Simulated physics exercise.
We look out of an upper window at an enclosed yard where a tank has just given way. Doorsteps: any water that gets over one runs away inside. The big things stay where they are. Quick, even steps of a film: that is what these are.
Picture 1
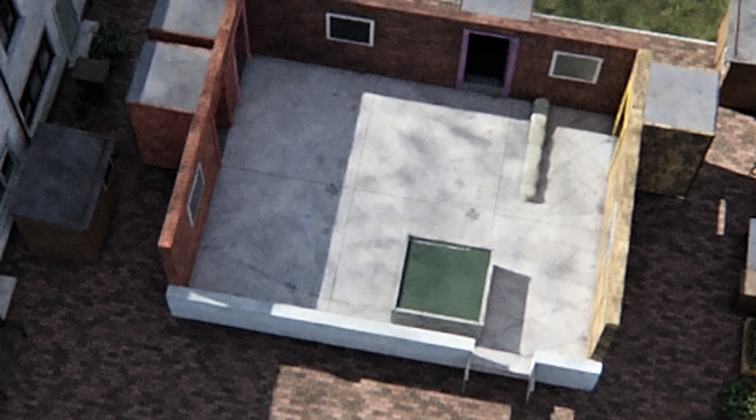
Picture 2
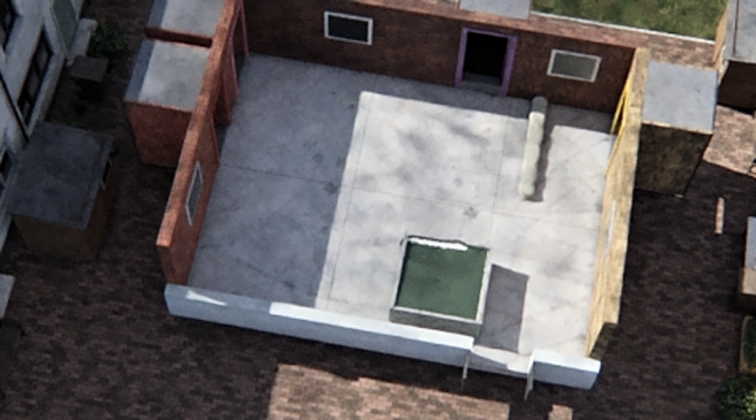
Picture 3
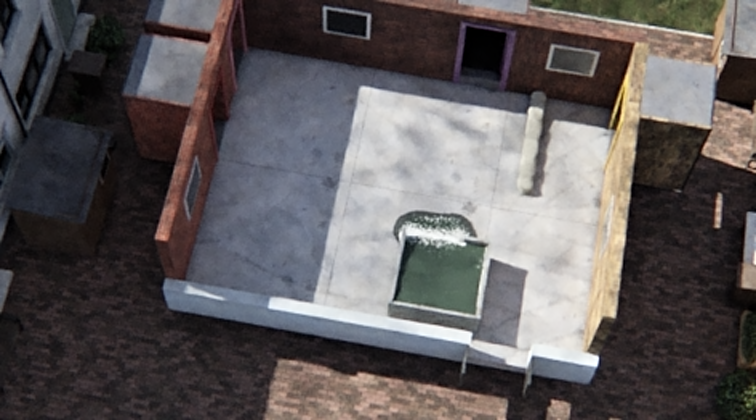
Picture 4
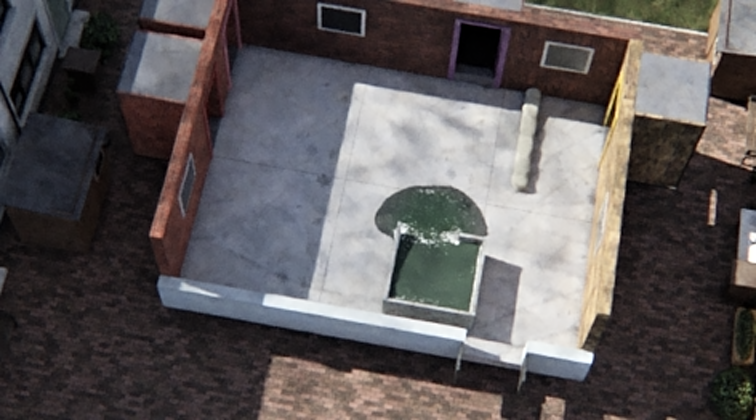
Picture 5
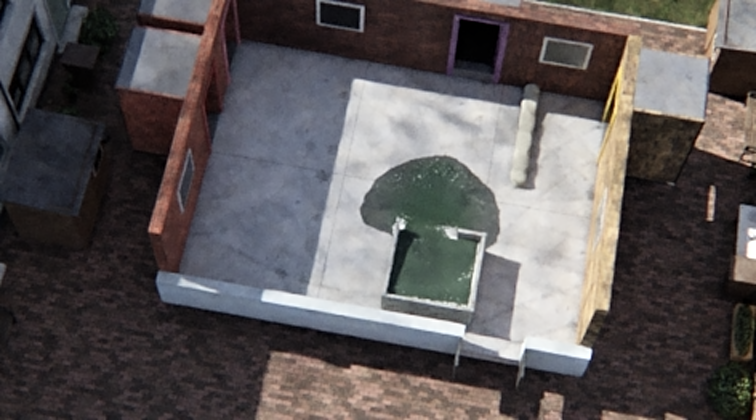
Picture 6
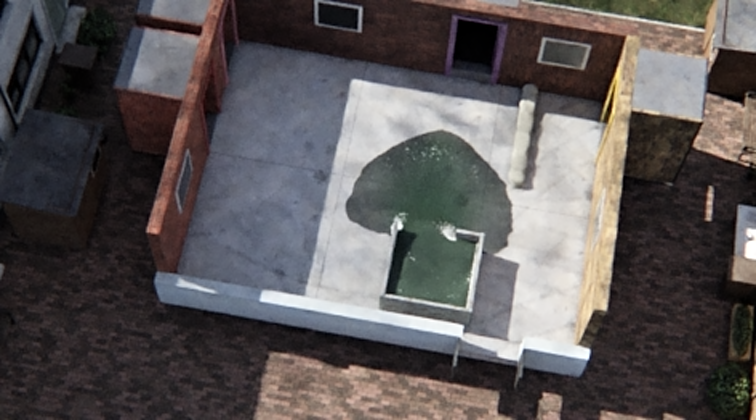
Green water poured over the far side of a square open tank in a walled yard, then fanned out across the pale paving toward the back brick wall, spreading into a wide dark patch.
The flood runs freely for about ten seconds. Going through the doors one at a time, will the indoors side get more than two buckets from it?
My prediction: The yellow door swallows an okay amount of water, the pink door swallows an okay amount of water, the purple door swallows an okay amount of water, the red door swallows too much water.
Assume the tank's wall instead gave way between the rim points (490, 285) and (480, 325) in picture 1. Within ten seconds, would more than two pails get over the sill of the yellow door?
I'd say the yellow door crosses the line.
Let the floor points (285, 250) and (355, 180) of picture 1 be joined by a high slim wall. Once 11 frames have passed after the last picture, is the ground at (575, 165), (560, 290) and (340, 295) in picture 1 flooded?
Taking the points in the order given, they are high and dry, high and dry and high and dry.
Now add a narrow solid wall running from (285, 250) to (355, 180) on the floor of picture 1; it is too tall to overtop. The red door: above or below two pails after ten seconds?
Looking at each in turn, red overshoots the limit.
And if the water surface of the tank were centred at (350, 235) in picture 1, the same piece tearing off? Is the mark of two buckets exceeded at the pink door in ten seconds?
Checking them one by one, the pink door crosses the line.
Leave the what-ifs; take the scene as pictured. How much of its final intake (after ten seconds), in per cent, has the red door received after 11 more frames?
Near 0 in a hundred.
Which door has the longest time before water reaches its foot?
I'd go with the red one.
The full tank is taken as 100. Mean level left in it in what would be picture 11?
Around 52 percent, give or take.
A moment on, water covers 30 % of the floor; the yellow door not reached, the pink door not reached, the purple door wet at the sill, nothing in, the red door not reached.
Next, water covers 35 % of the floor; the yellow door not reached, the pink door not reached, the purple door wet at the sill, nothing in, the red door not reached.
Then, water covers 40 % of the floor; the yellow door wet at the sill, nothing in, the pink door wet at the sill, nothing in, the purple door wet at the sill, nothing in, the red door not reached.
Later, water covers 60 % of the floor; the yellow door wet at the sill, nothing in, the pink door under two buckets in, the purple door wet at the sill, nothing in, the red door under two buckets in.
In the end, water covers 80 % of the floor; the yellow door wet at the sill, nothing in, the pink door under two buckets in, the purple door wet at the sill, nothing in, the red door over two buckets in.
